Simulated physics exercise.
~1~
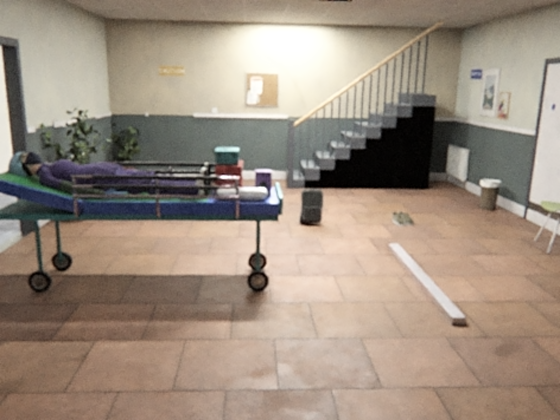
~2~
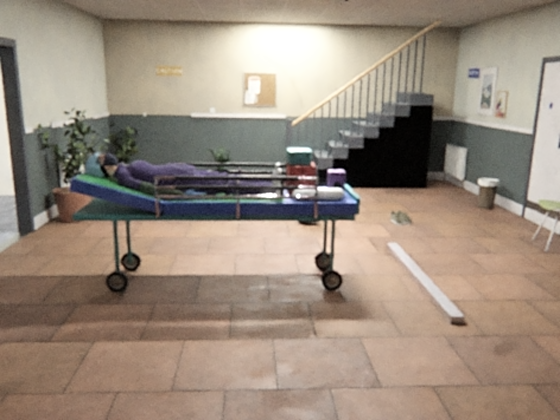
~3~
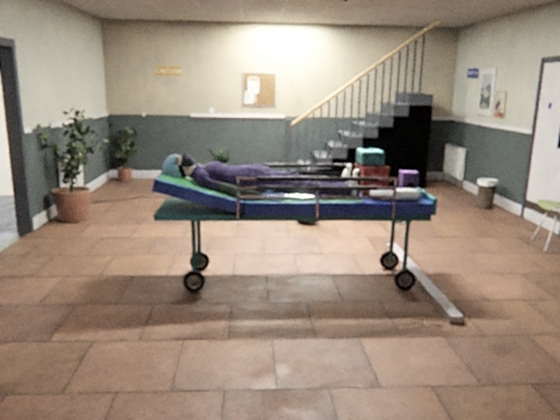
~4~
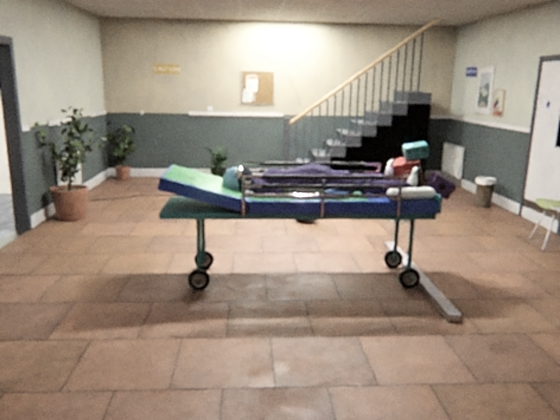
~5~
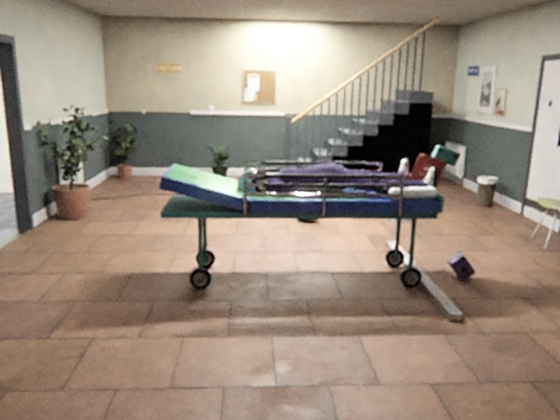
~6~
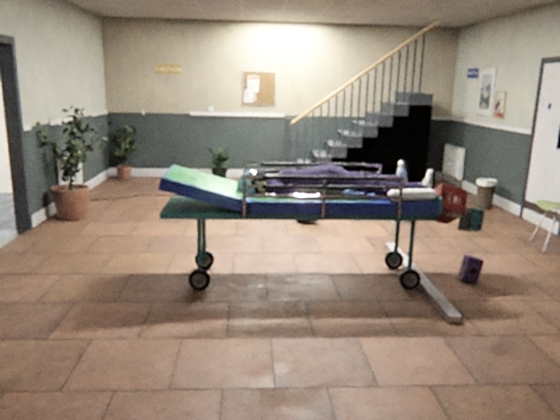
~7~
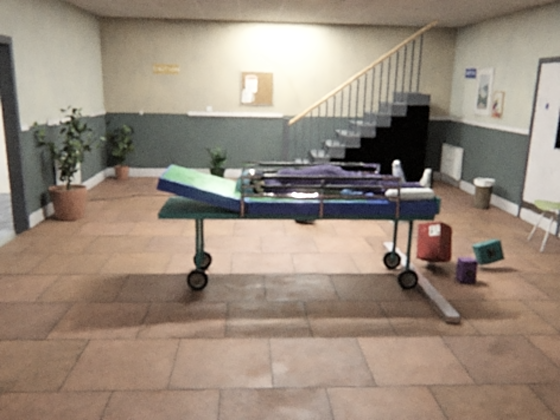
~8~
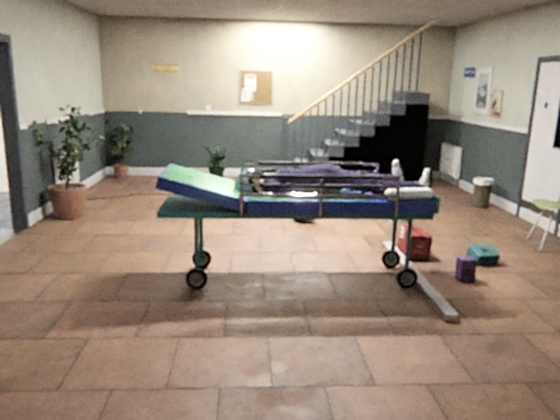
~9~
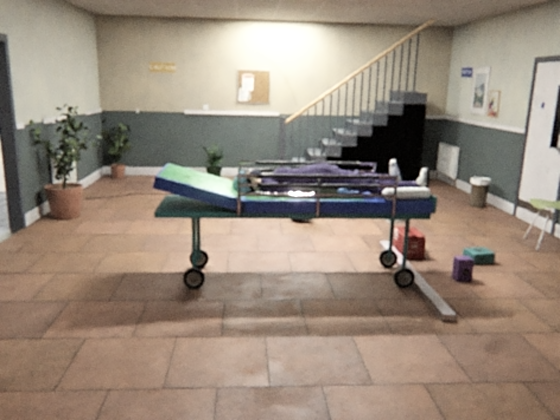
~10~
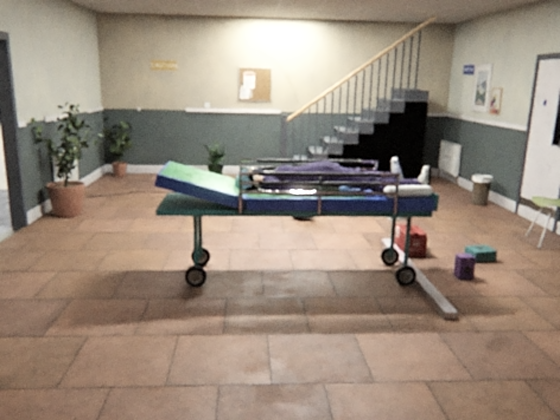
The clip shows a hospital trolley carrying a limp person in purple rolling right across a tiled hall and stopping abruptly at a floor sill. The person slides toward the foot end and stays aboard with a white object, while red, teal and purple items tumble off and settle on the floor.
